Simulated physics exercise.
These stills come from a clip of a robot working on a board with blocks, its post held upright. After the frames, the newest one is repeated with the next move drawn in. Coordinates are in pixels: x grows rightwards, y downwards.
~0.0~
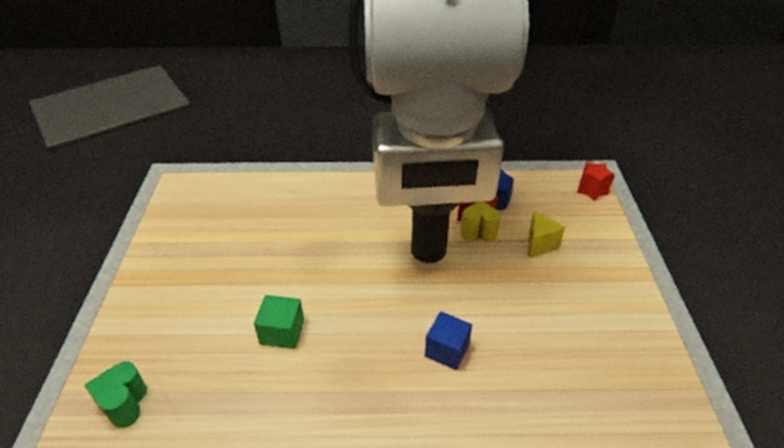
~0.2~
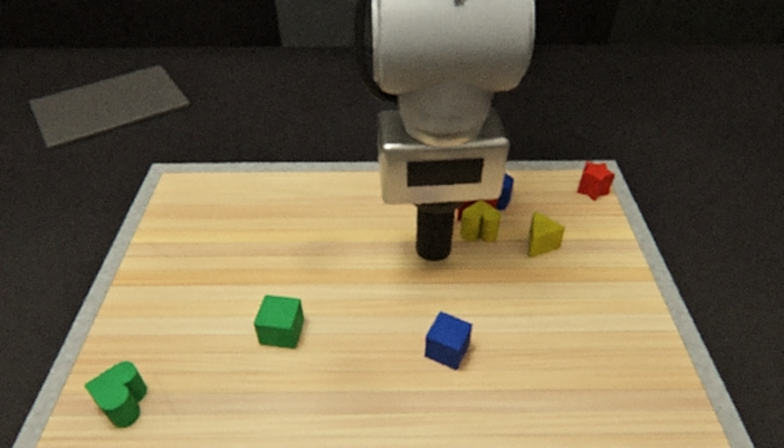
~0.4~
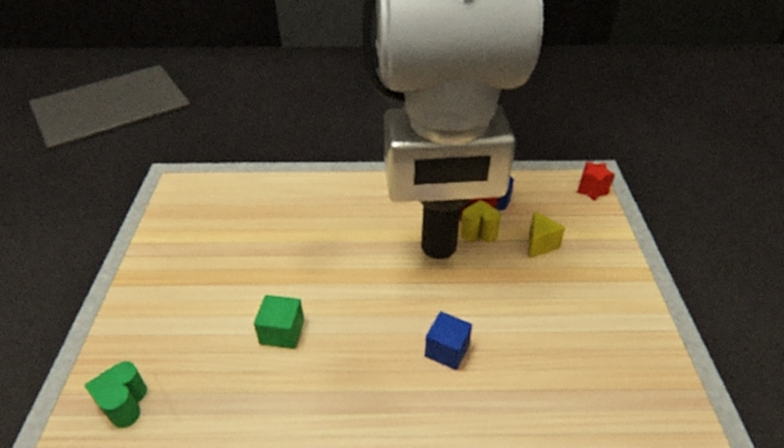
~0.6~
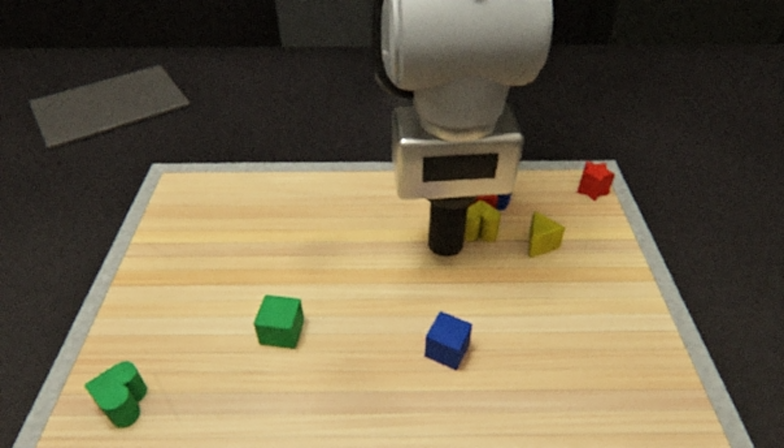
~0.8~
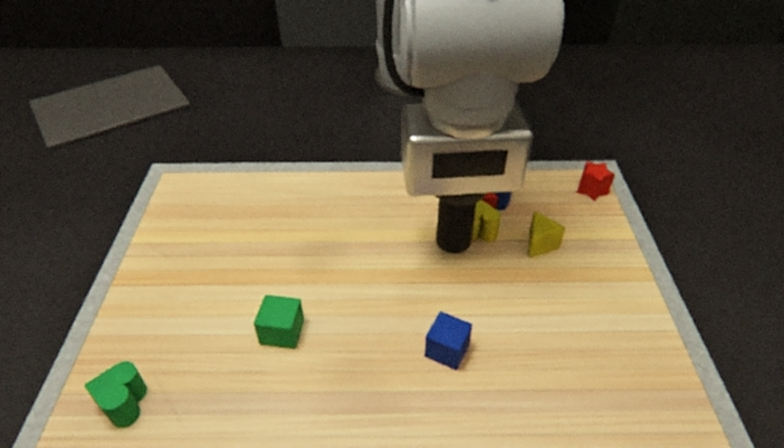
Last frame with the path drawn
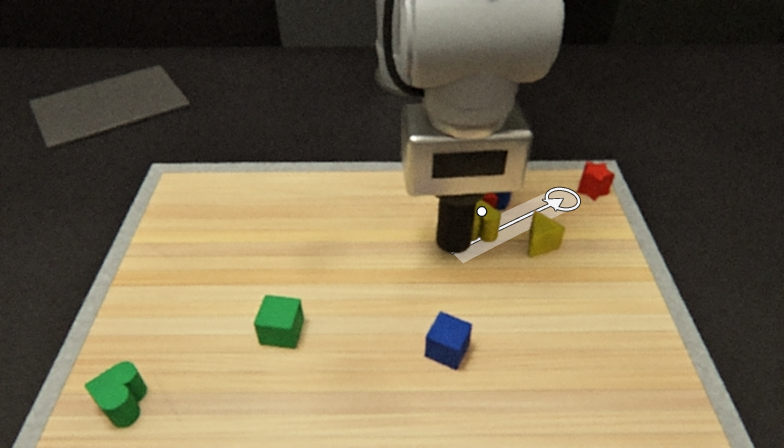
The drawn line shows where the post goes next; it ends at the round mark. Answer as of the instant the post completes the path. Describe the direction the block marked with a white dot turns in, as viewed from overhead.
It twists with the clock when seen from above.
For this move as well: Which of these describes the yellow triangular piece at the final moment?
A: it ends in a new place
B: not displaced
Letter B.
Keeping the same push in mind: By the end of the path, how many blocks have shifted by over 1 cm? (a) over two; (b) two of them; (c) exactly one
My pick is b.
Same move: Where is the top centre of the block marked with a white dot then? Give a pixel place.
I expect it at (595, 177).
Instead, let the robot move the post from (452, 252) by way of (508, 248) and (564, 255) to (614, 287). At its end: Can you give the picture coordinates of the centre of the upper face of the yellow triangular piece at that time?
At the end it should sit near (596, 223).
The line goes in a line from (452, 252) to (563, 199); the dot is on the yellow heart block.
What follows on the original path. One third of the way, post at (494, 221); yellow heart block at (521, 199), turned 25° clockwise.
Two thirds of the way, post at (531, 204); yellow heart block at (560, 189), turned 60° clockwise.
At the end, post at (566, 188); red triangular piece unmoved; yellow heart block at (595, 177), turned 85° clockwise; yellow triangular piece unmoved; red star at (608, 165).
